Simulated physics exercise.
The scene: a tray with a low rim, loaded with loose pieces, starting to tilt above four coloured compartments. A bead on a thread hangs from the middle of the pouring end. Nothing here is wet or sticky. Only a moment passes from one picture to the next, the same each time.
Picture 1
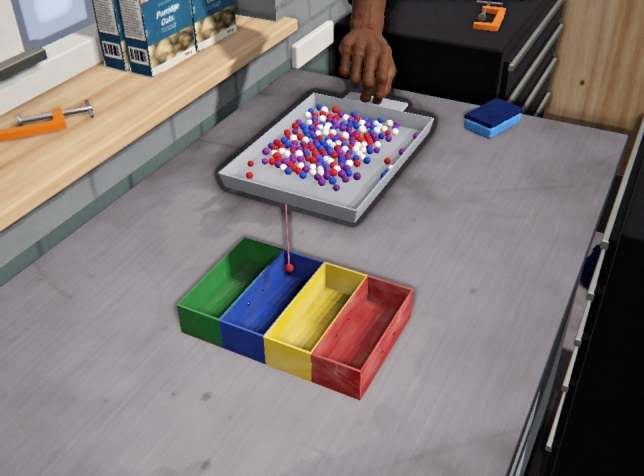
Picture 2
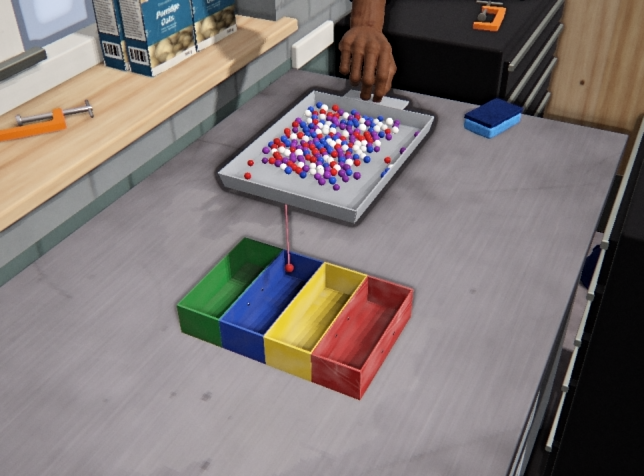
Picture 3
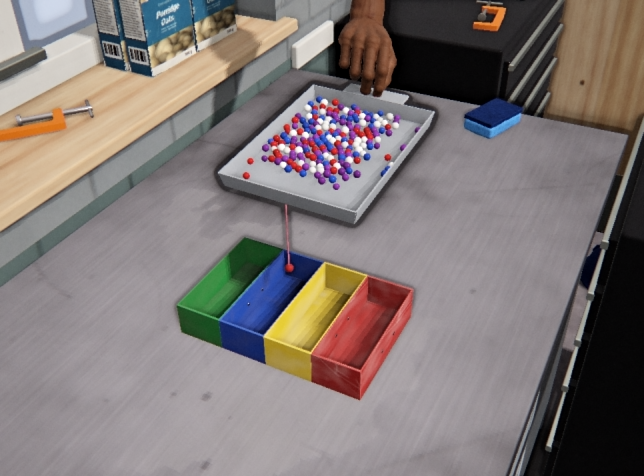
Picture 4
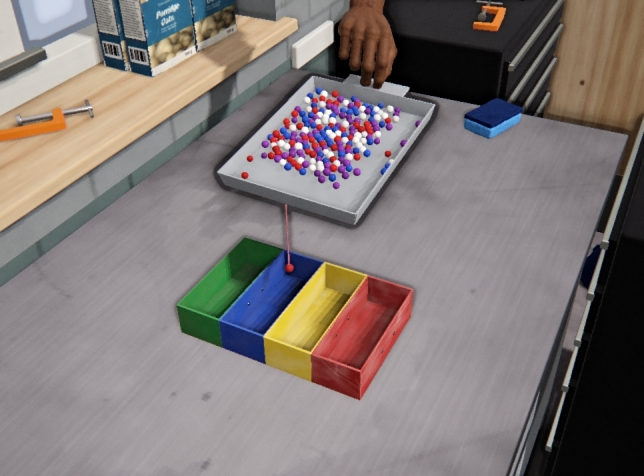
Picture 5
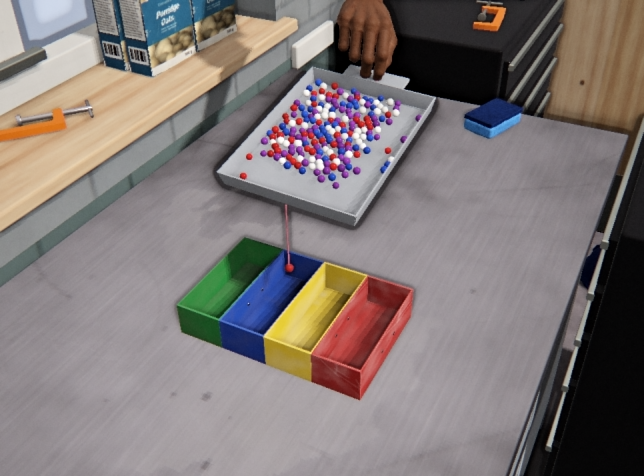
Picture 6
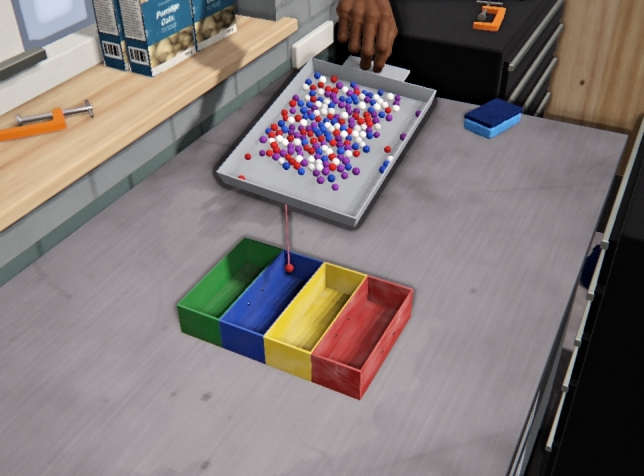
At the start, a hand holds a nearly level grey tray of red, white, blue and purple beads above green, blue, yellow and red compartments. The hand then gradually raises the tray's far end, tilting it slightly toward the compartments, while the beads shift a little and the hanging red bead stays still.
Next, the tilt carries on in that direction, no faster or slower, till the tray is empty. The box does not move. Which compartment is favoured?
Fullest: The yellow cell.
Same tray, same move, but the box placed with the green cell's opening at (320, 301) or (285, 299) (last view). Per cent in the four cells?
About 90 and 100 per cent.
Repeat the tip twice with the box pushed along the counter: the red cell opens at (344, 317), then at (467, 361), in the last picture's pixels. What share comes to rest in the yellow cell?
Roughly 30 per cent, and 0 per cent.
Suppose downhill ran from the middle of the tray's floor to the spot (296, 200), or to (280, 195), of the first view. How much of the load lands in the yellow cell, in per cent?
About 30 and 10 per cent.
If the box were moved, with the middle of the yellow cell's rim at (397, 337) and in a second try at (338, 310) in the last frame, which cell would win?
In turn: The cell in blue; the yellow one.
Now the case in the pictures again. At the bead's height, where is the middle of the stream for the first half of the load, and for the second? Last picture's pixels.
The first part at (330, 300); the rest at (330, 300).
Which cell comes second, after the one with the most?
Second comes the red cell.
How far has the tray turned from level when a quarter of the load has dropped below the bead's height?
At some 85 degrees.
Just after the last frame, tray tipped steeply; almost all on the tray; just a few in the red cell; just a few in the yellow cell; just a few falling or outside the box.
A moment on, tray tipped right over; about a tenth on the tray; roughly a third in the yellow cell; roughly a quarter in the red cell; about a tenth in the blue cell; just a few in the green cell; about a tenth falling or outside the box.
Further on, tray tipped past a quarter turn; roughly half in the yellow cell; roughly a third in the red cell; about a tenth in the blue cell; just a few in the green cell; just a few falling or outside the box.
When it is over, tray tipped past a quarter turn; roughly half in the yellow cell; roughly a third in the red cell; about a tenth in the blue cell; just a few in the green cell; just a few outside the box.
